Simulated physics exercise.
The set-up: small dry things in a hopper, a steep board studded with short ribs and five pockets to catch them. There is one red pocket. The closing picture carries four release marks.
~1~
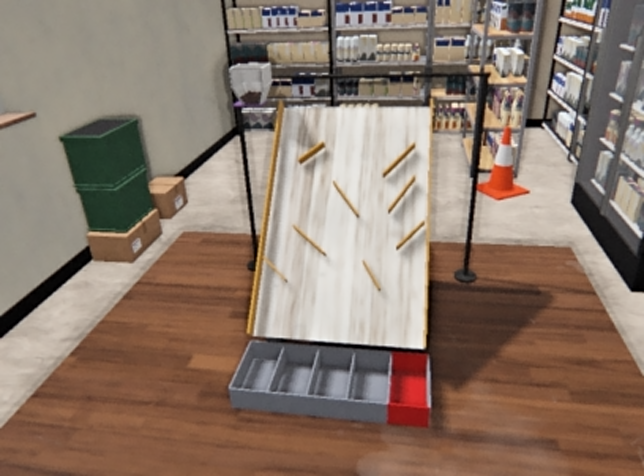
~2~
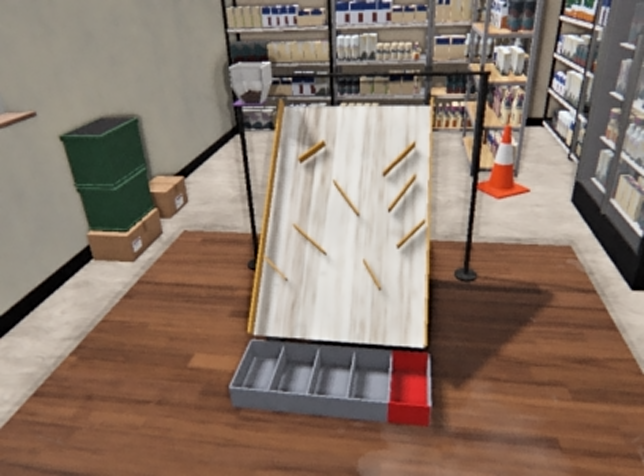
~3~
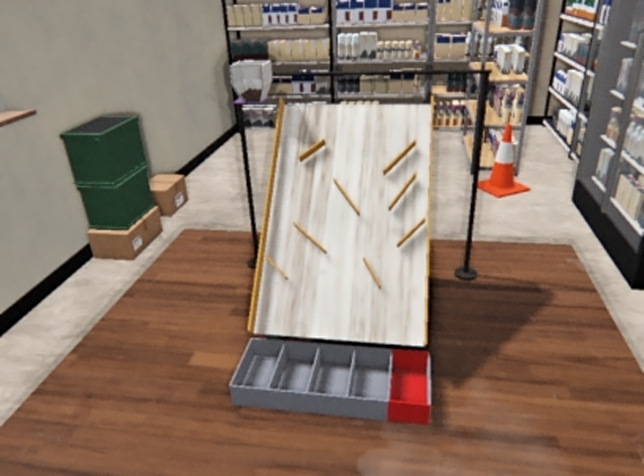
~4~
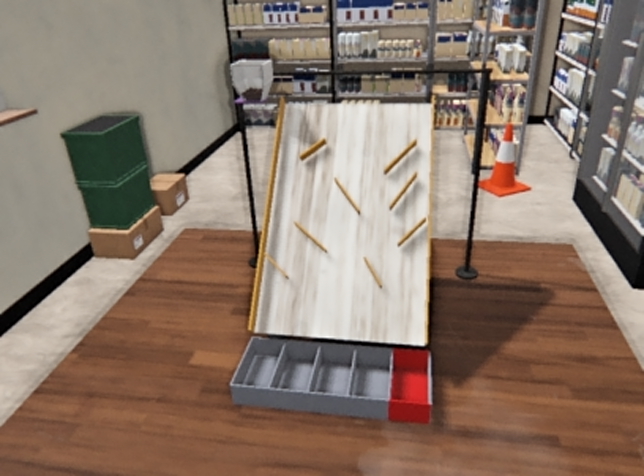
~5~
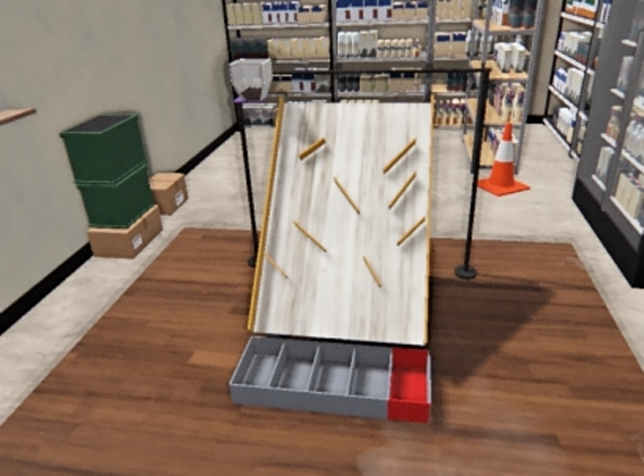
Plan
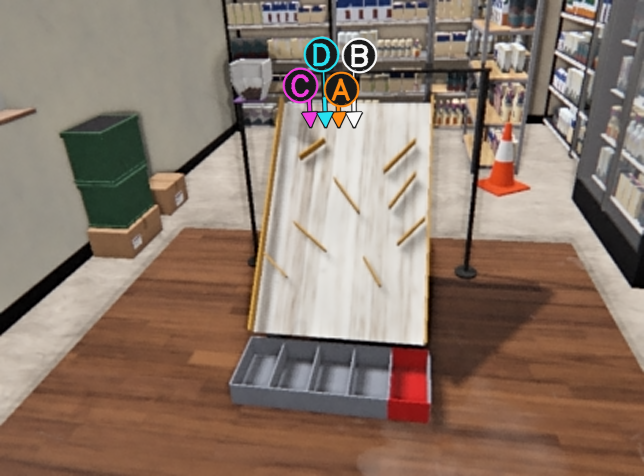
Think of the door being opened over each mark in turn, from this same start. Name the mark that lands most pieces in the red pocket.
Choose B.
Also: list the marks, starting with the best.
The order is B, A, D, C.
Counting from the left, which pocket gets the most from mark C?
The third.
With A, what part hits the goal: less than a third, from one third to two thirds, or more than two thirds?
Mark A gives from one third to two thirds.
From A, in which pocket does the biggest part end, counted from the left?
The fifth.
On the marked copy, mark A meets the board at (338, 121); mark B meets the board at (354, 121); mark C meets the board at (310, 121); mark D meets the board at (325, 121).
With A, close to half in the red pocket, close to half in other pockets, only a few outside the box.
With B, the bulk in the red pocket, a small share in other pockets, a small share outside the box.
With C, only a few in the red pocket, all but a few in other pockets, a small share held on the board.
With D, close to a quarter in the red pocket, close to two thirds in other pockets, only a few held on the board, only a few outside the box.
